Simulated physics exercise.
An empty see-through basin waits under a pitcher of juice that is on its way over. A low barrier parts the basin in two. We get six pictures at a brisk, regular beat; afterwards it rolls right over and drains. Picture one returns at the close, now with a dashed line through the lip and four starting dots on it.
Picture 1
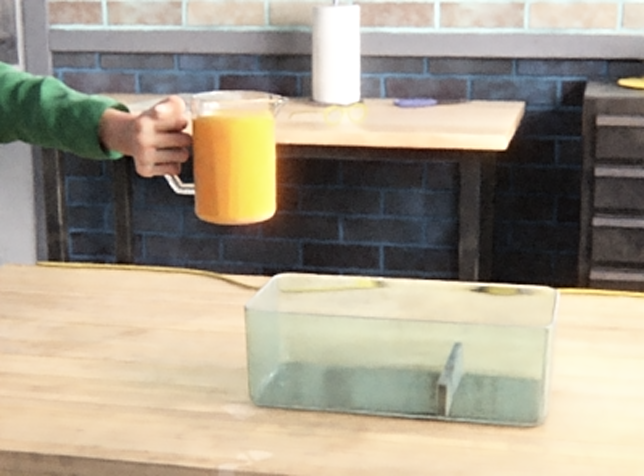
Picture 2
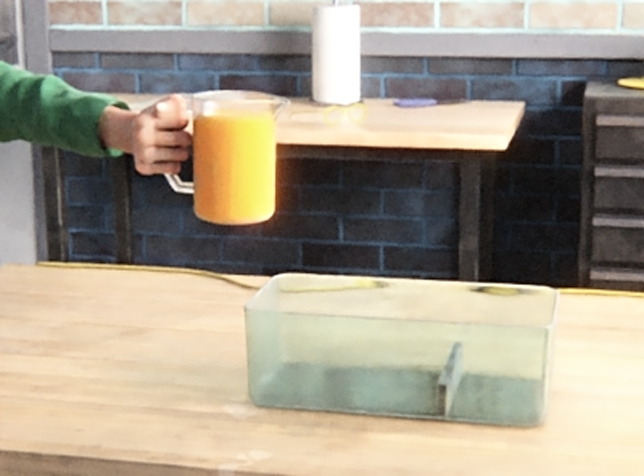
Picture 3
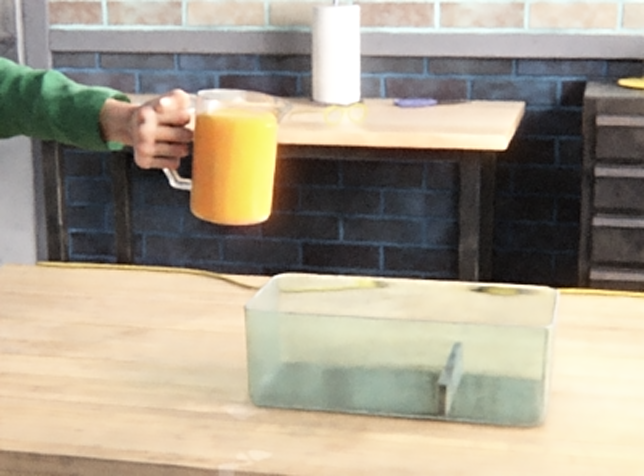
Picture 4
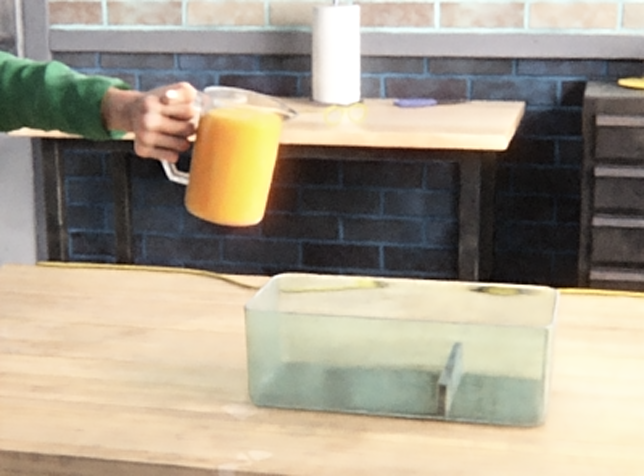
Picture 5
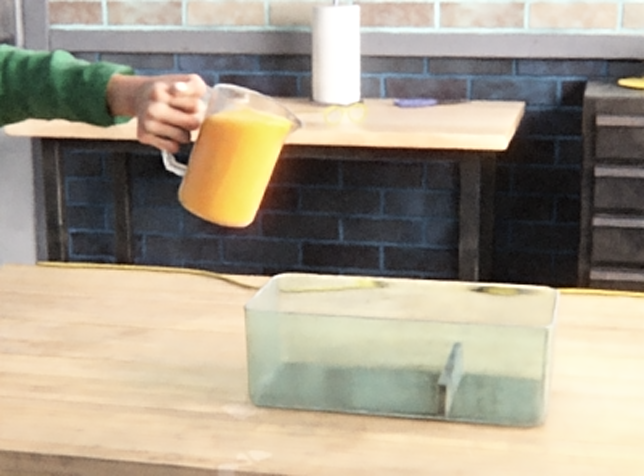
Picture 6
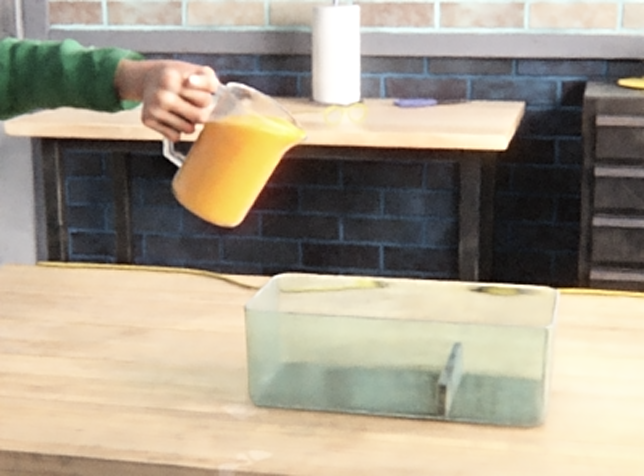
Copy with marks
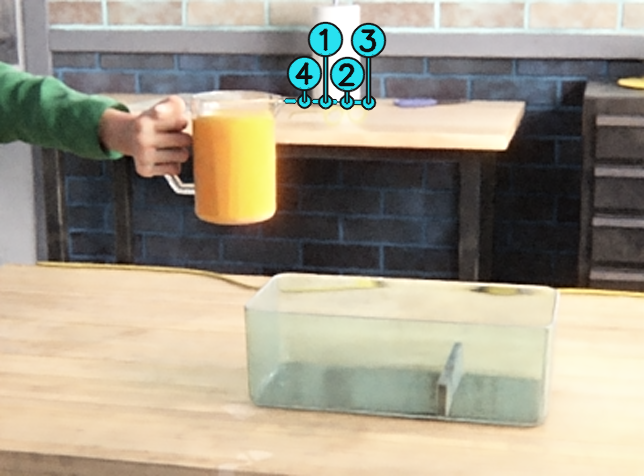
At the start, a hand in a green sleeve holds a clear pitcher of orange juice upright above and left of an empty see-through basin with a low divider. The hand then gradually tilts the pitcher to the right, its juice slanting toward the lip, while the basin stays still on the wooden table.
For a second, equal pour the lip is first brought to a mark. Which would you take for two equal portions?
The best dot is 3.
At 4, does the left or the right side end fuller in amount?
More ends on the left.
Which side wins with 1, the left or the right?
The left side.
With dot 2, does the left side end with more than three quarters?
Yes, it does.
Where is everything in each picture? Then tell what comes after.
Upright, lip at (286, 100); basin from (250, 402) to (548, 425); top of the wall at (451, 362); nothing has left yet.
Upright, lip at (287, 102); nothing has left yet.
Tipped about 6°, lip at (291, 106); nothing has left yet.
Tipped about 13°, lip at (297, 114); nothing has left yet.
Tipped about 22°, lip at (303, 125); nothing has left yet.
Tipped about 32°, lip at (308, 139); nothing has left yet.
On the marked copy, 1 at (325, 101); 2 at (347, 102); 3 at (368, 102); 4 at (304, 101).
With 1, about 89 % ends left of the wall and 7 % right of it; 4 % is lost outside.
With 2, about 88 % ends left of the wall and 8 % right of it; 4 % is lost outside.
With 3, about 50 % ends left of the wall and 49 % right of it.
With 4, about 87 % ends left of the wall and 10 % right of it; 3 % is lost outside.
